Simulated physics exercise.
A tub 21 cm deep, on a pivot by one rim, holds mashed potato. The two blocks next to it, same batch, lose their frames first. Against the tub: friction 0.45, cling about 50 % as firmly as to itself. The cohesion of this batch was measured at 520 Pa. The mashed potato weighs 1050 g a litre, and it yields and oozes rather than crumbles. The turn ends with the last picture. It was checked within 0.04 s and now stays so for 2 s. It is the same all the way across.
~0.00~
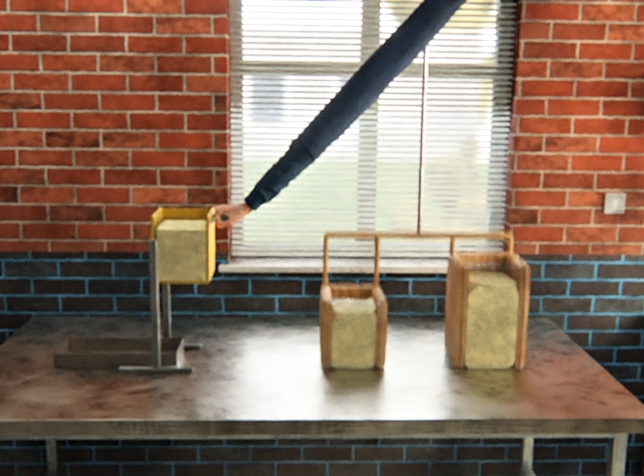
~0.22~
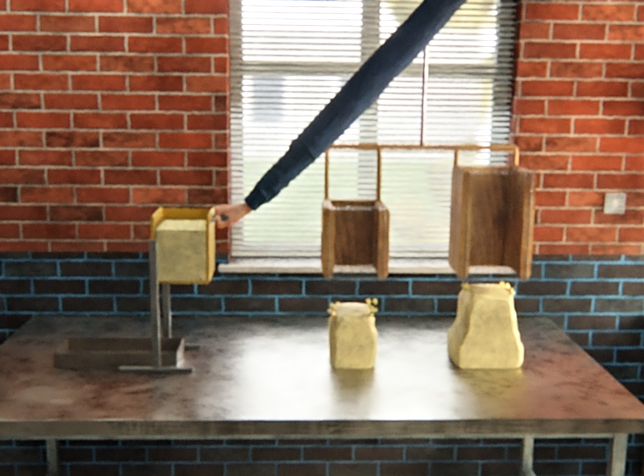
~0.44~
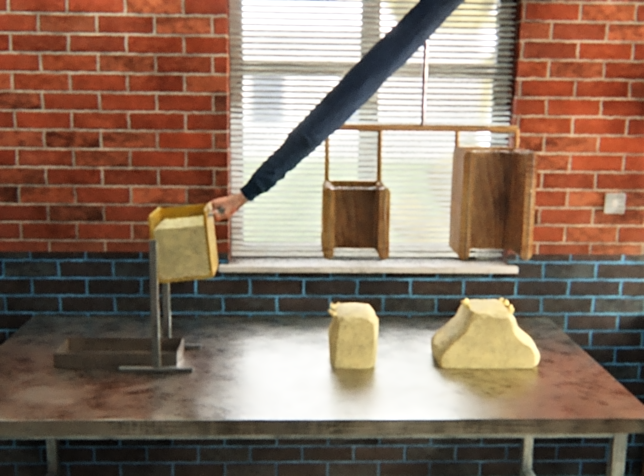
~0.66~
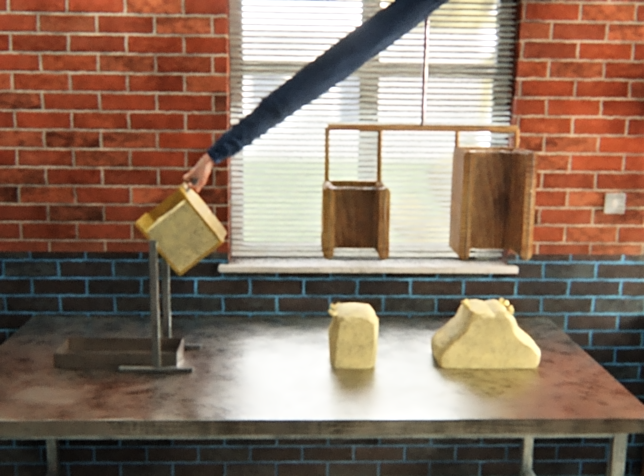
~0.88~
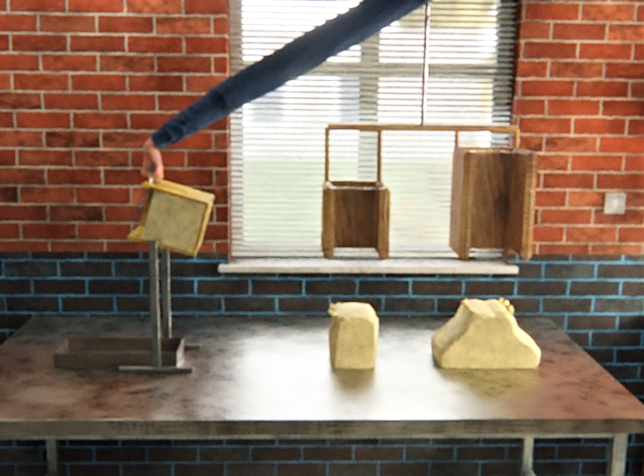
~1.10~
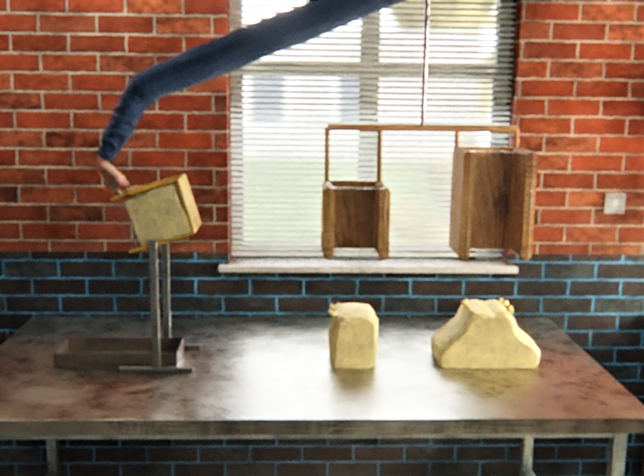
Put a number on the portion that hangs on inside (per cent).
Expect roughly 0 %.
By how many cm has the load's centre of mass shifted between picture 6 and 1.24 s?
Roughly 3 cm.
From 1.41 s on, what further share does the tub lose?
Some 75 per cent.
By 1.24 s, the tub is at 107 degrees and holds 100 %.
By 1.41 s, the tub is at 107 degrees and holds 76 %.
By 1.58 s, the tub is at 107 degrees and holds 43 %.
By 1.75 s, the tub is at 107 degrees and holds 11 %.
By 3.10 s, at the end, the tub is at 107 degrees and holds 0 %.
